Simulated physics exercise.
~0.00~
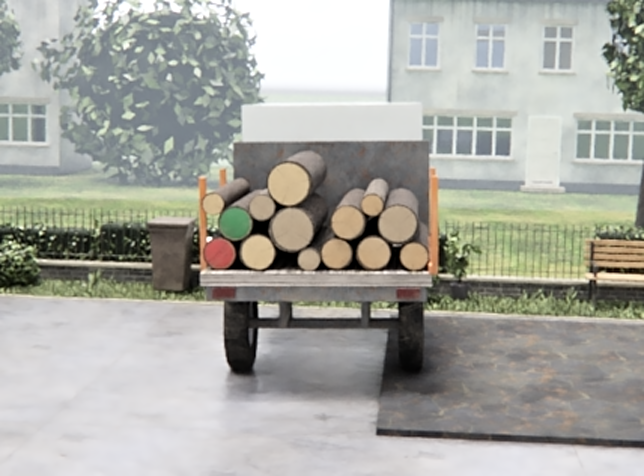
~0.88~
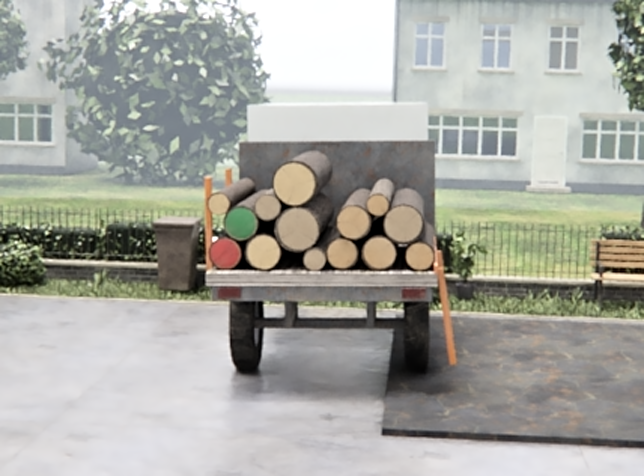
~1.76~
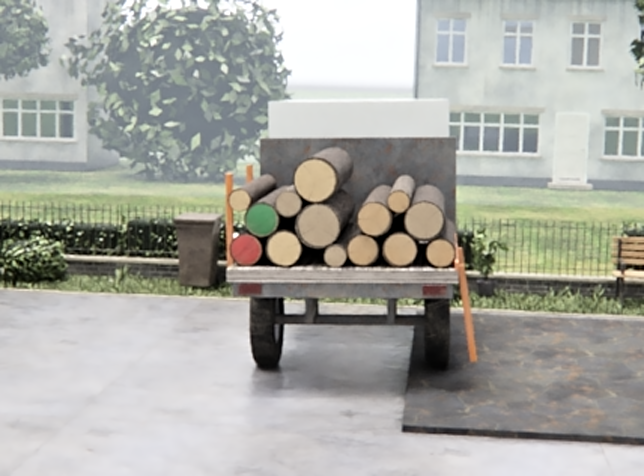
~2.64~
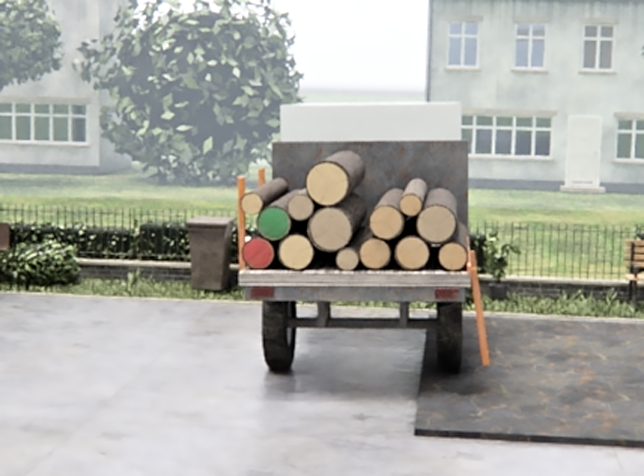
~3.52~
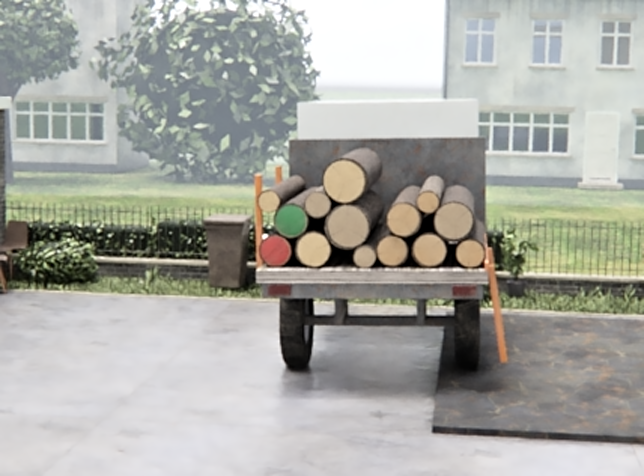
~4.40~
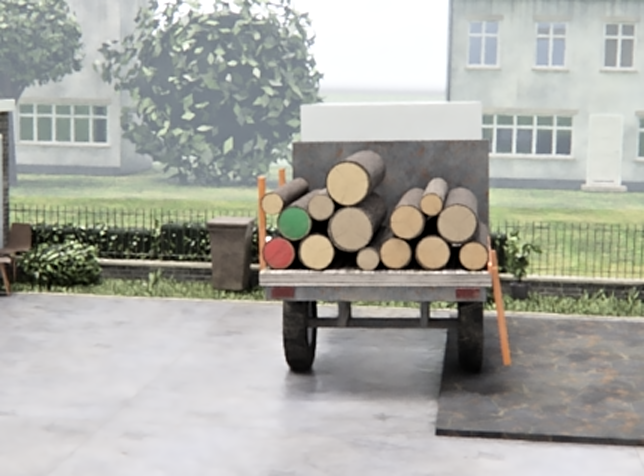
Paved yard before pale houses, right-hand orange posts swinging down on a flatbed lorry while its stacked logs all stay aboard.
